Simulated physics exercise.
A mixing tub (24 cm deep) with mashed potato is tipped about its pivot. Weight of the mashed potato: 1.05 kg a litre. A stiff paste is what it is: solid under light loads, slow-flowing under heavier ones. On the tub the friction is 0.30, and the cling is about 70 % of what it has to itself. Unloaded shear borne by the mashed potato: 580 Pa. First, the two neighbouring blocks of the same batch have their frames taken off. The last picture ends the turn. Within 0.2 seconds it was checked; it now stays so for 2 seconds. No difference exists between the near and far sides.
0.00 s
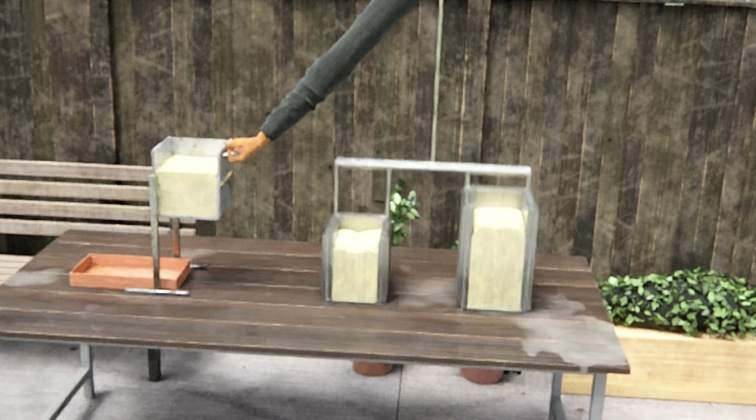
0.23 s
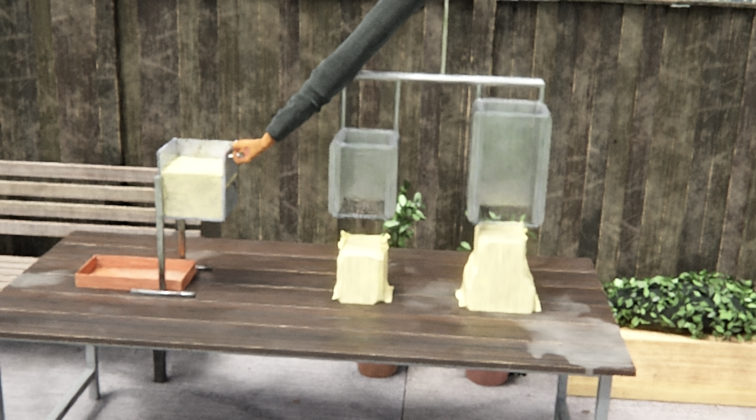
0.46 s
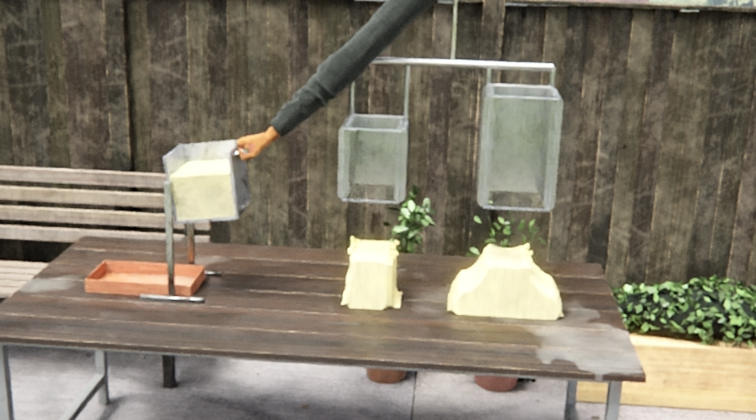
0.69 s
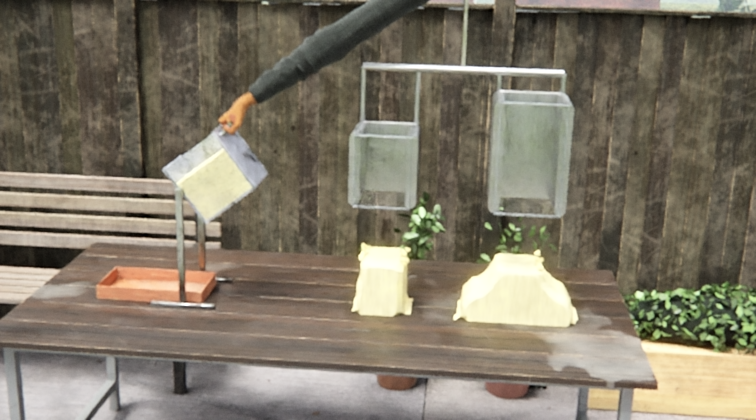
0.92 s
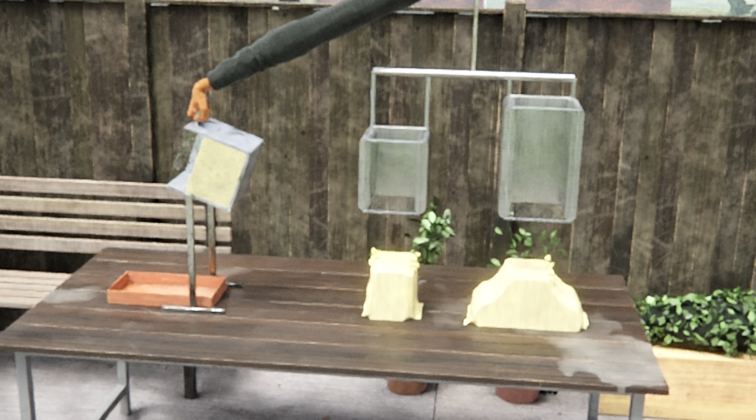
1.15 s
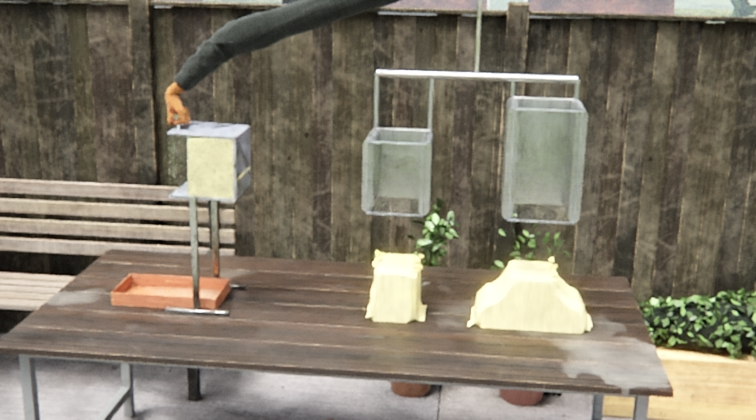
On a patio table by a wooden fence, two clear boxes rose off pale yellow blocks, the right one slumping wider, while a hand turned a clear tub of similar stuff leftward onto its side.
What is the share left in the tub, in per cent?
About 100 %.
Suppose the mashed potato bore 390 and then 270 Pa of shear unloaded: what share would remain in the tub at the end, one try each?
Result: 70 % for the first case, 55 % for the second.
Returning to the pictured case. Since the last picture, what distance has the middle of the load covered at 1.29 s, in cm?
I'd put the distance at about 0 centimetres.
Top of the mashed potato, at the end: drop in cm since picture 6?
Roughly 2 cm.
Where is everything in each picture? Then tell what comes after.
In the first frame, handle-side rim at (217, 154), tilt 0 degrees; highest point of the mashed potato at (171, 171); test blocks 21 cm, 33 cm high (left to right).
In the second frame, handle-side rim at (222, 156), tilt 0 degrees; highest point of the mashed potato at (176, 172); test blocks 21 cm, 28 cm high (left to right).
In the third frame, handle-side rim at (227, 153), tilt 7 degrees; highest point of the mashed potato at (225, 173); test blocks 20 cm, 21 cm high (left to right).
In the fourth frame, handle-side rim at (212, 134), tilt 38 degrees; highest point of the mashed potato at (222, 152); test blocks 20 cm, 21 cm high (left to right).
In the fifth frame, handle-side rim at (186, 129), tilt 70 degrees; highest point of the mashed potato at (203, 139); test blocks 20 cm, 21 cm high (left to right).
In the sixth frame, handle-side rim at (168, 135), tilt 89 degrees; highest point of the mashed potato at (215, 139); test blocks 20 cm, 21 cm high (left to right).
By 1.29 s, the tub is at 89 degrees and holds 100 %.
By 1.46 s, the tub is at 89 degrees and holds 100 %.
By 1.63 s, the tub is at 89 degrees and holds 100 %.
By 1.80 s, the tub is at 89 degrees and holds 100 %.
By 3.15 s, at the end, the tub is at 89 degrees and holds 100 %.
